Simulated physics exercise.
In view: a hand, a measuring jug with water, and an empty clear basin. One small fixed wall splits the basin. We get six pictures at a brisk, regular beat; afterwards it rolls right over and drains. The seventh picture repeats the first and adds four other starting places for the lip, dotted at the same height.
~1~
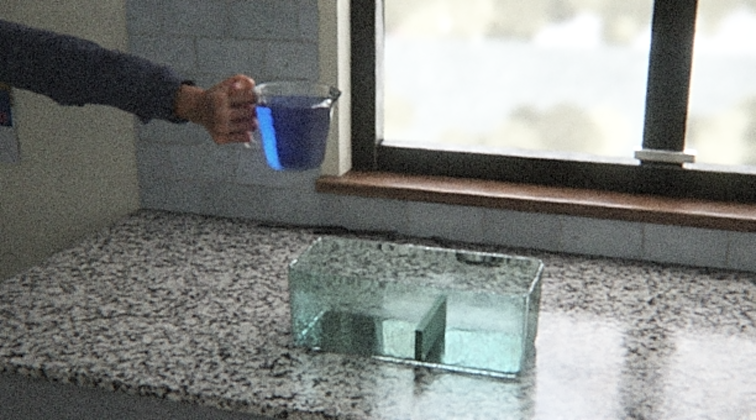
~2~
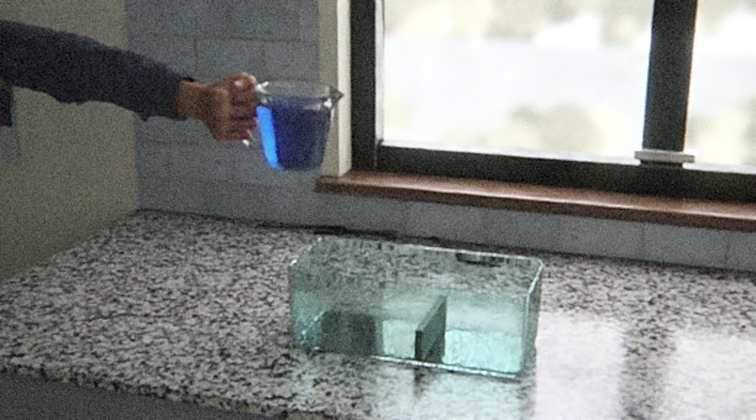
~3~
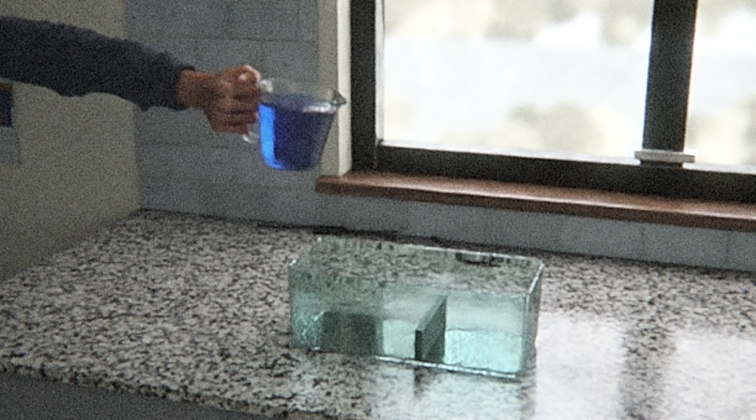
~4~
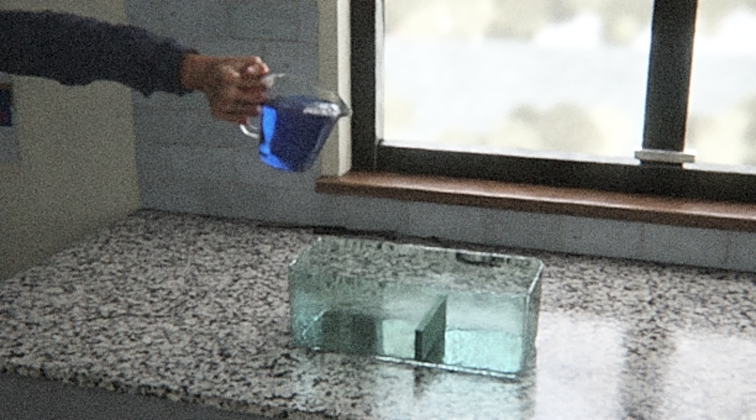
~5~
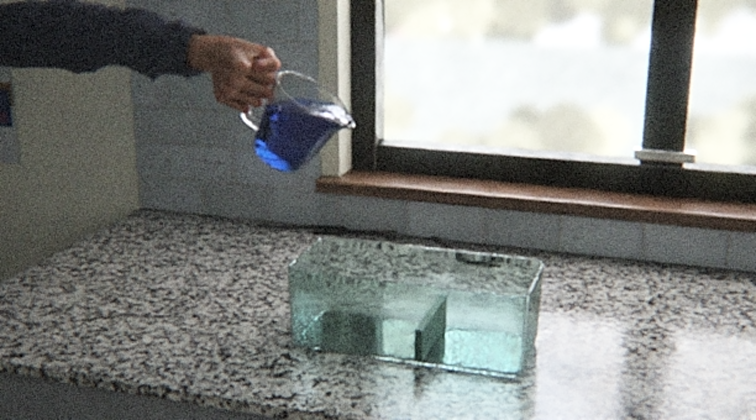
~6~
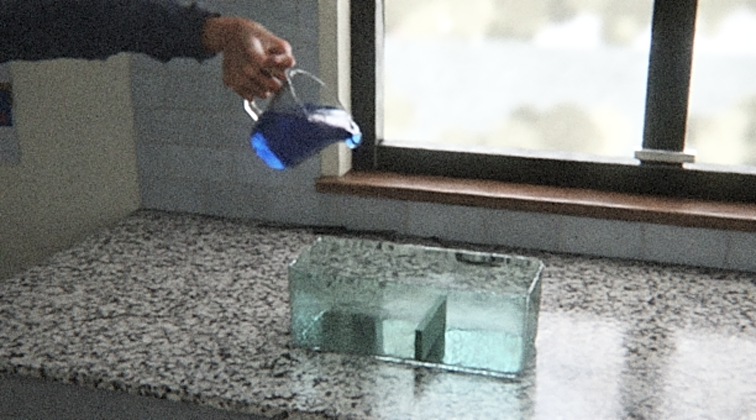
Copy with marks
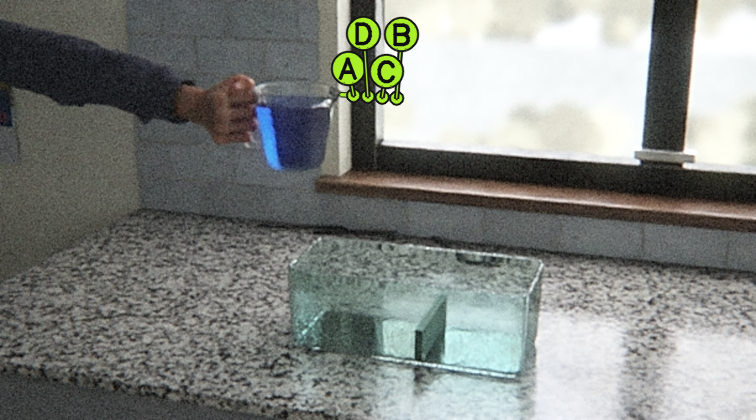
On a speckled counter, a hand tilts a jug of blue water above a clear basin.
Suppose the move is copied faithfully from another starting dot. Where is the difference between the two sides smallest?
The best spot is C.
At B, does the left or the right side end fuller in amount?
The right one.
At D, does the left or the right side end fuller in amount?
More ends on the left.
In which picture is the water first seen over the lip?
Picture 6.
In lime, A at (353, 95); B at (396, 98); C at (382, 97); D at (367, 96).
With A, about 89 % ends left of the wall and 4 % right of it; 7 % is lost outside.
With B, about 12 % ends left of the wall and 85 % right of it; 3 % is lost outside.
With C, about 46 % ends left of the wall and 51 % right of it; 3 % is lost outside.
With D, about 83 % ends left of the wall and 11 % right of it; 5 % is lost outside.
